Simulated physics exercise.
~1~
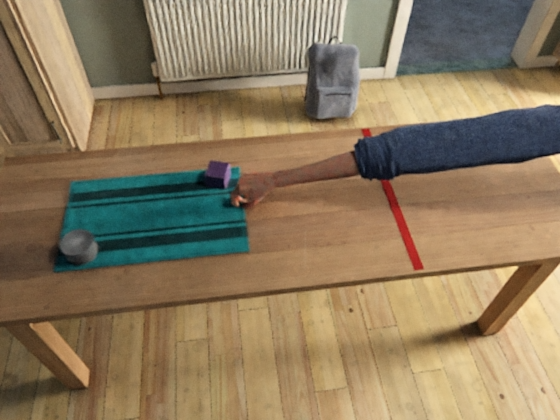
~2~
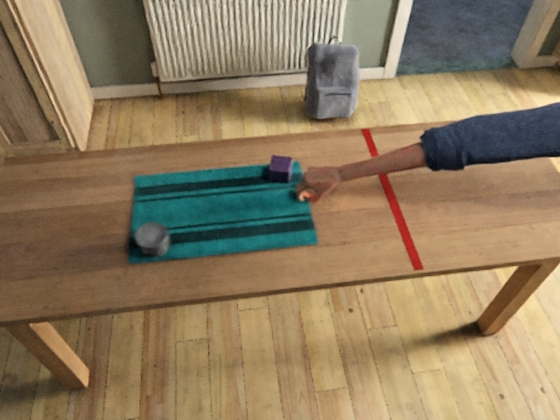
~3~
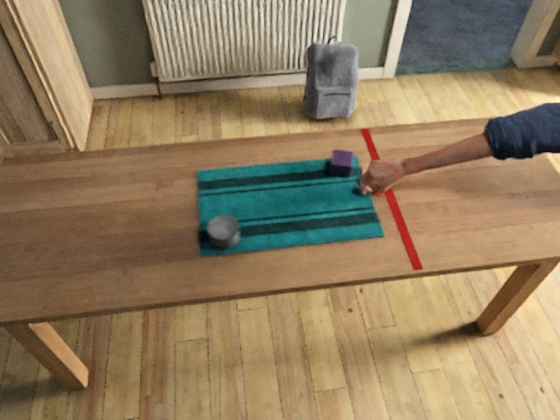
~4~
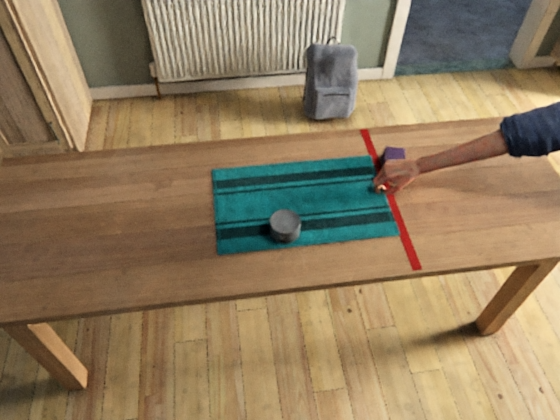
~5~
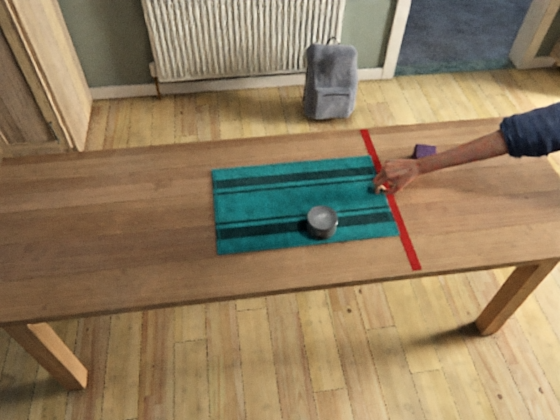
Turquoise table runner pulled right by a hand, stopping at red tape as purple block slides off and grey tub stays aboard.
